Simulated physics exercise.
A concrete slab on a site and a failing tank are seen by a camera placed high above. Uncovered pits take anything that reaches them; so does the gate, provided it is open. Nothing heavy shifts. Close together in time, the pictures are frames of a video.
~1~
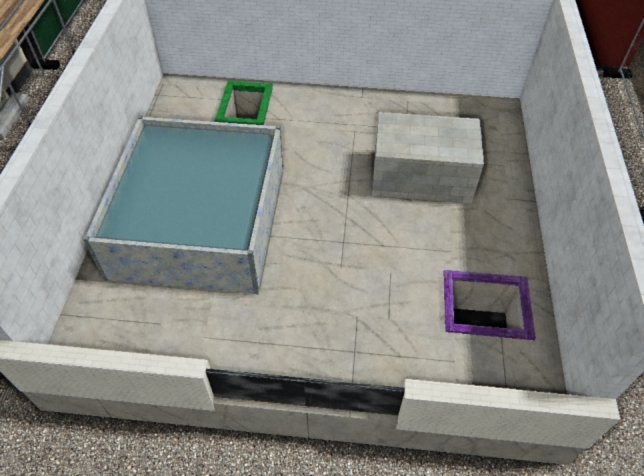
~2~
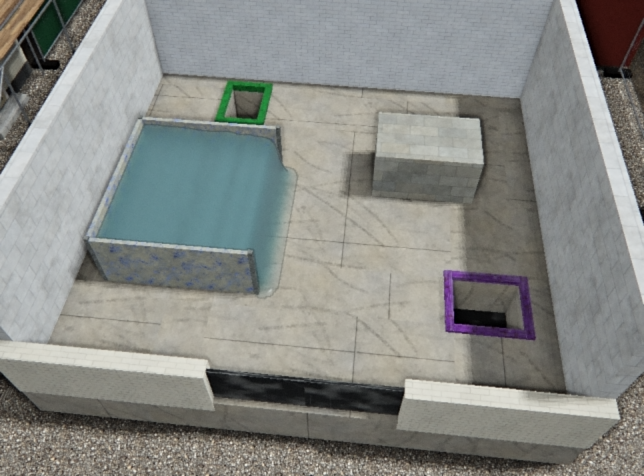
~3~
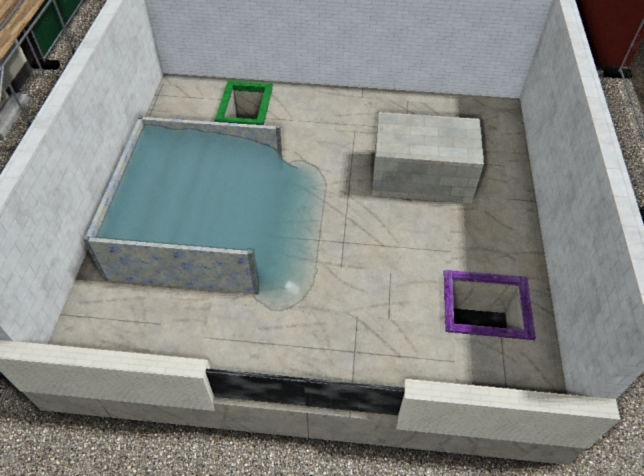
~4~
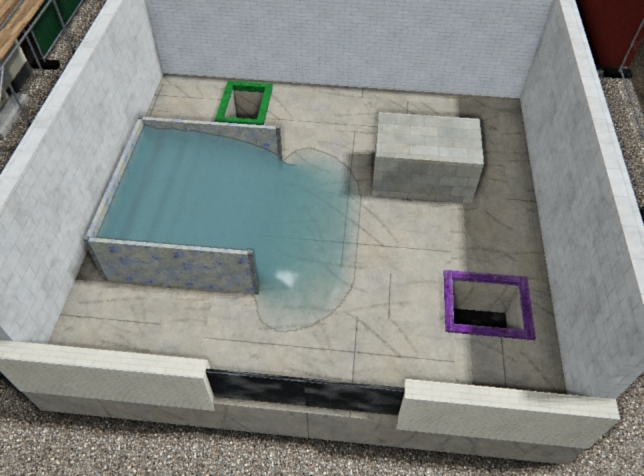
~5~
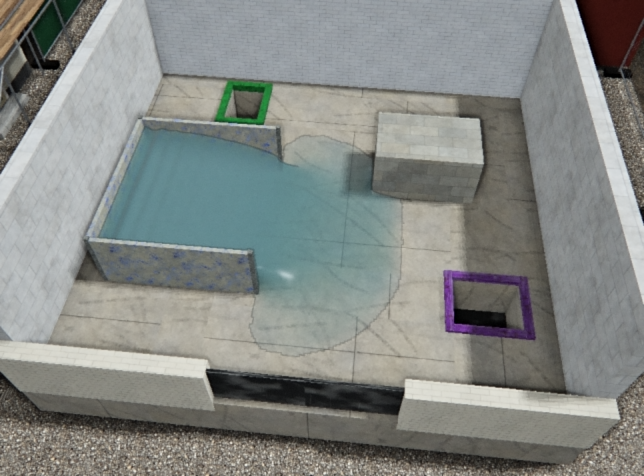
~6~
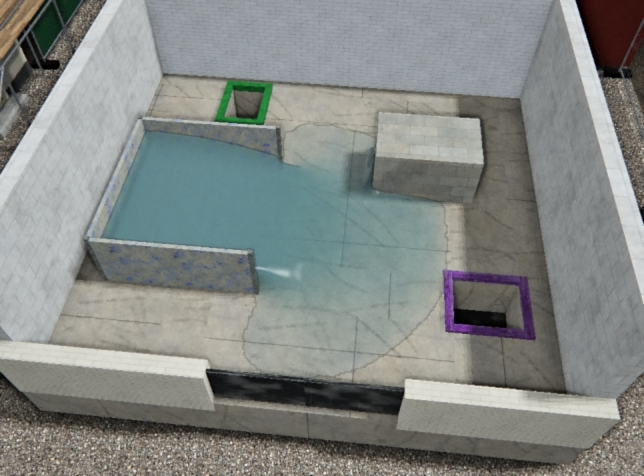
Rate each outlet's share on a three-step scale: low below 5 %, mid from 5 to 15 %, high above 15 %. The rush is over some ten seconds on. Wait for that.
Scale: Gate - low, green pit - low, purple pit - high.
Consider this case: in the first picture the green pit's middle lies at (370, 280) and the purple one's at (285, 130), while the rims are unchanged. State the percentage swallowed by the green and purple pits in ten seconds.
Of everything, green catches 25 per cent while purple catches 4 per cent.
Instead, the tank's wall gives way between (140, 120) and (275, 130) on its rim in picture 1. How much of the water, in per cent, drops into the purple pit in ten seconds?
I'd estimate the purple pit takes around 8 percent.
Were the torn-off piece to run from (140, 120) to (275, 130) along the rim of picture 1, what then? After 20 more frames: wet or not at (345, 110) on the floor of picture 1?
Check at the given point: Inundated.
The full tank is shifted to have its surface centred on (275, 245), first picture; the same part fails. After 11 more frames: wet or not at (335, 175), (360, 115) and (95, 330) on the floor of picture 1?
Spot one unwetted, spot two unwetted, spot three unwetted.
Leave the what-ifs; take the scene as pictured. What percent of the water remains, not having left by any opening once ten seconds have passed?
Roughly 68 per cent.
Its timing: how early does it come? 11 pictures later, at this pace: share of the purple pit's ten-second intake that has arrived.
Around 25 percent.
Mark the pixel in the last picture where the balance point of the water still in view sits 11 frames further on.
It is around (351, 235).
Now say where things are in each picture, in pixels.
The first picture shows the water tank at (191, 183) is whole and still.
In the second picture, water pours out at (267, 214) and has run to (268, 292).
In the third picture, the front is at (282, 304), out from the gap at (267, 215).
In the fourth picture, the front is at (296, 324), out from the gap at (267, 217).
In the fifth picture, the front is at (337, 339), out from the gap at (267, 217).
In the sixth picture, water pours out at (267, 217) and has run to (440, 280).
A moment on, water covers 50 % of the floor; the gate 0 %, the green pit 0 %, the purple pit 2 %.
Next, water covers 60 % of the floor; the gate 0 %, the green pit 0 %, the purple pit 7 %.
Then, water covers 70 % of the floor; the gate 0 %, the green pit 0 %, the purple pit 17 %.
Later, water covers 90 % of the floor; the gate 0 %, the green pit 0 %, the purple pit 28 %.
In the end, water covers 100 % of the floor; the gate 0 %, the green pit 1 %, the purple pit 32 %.
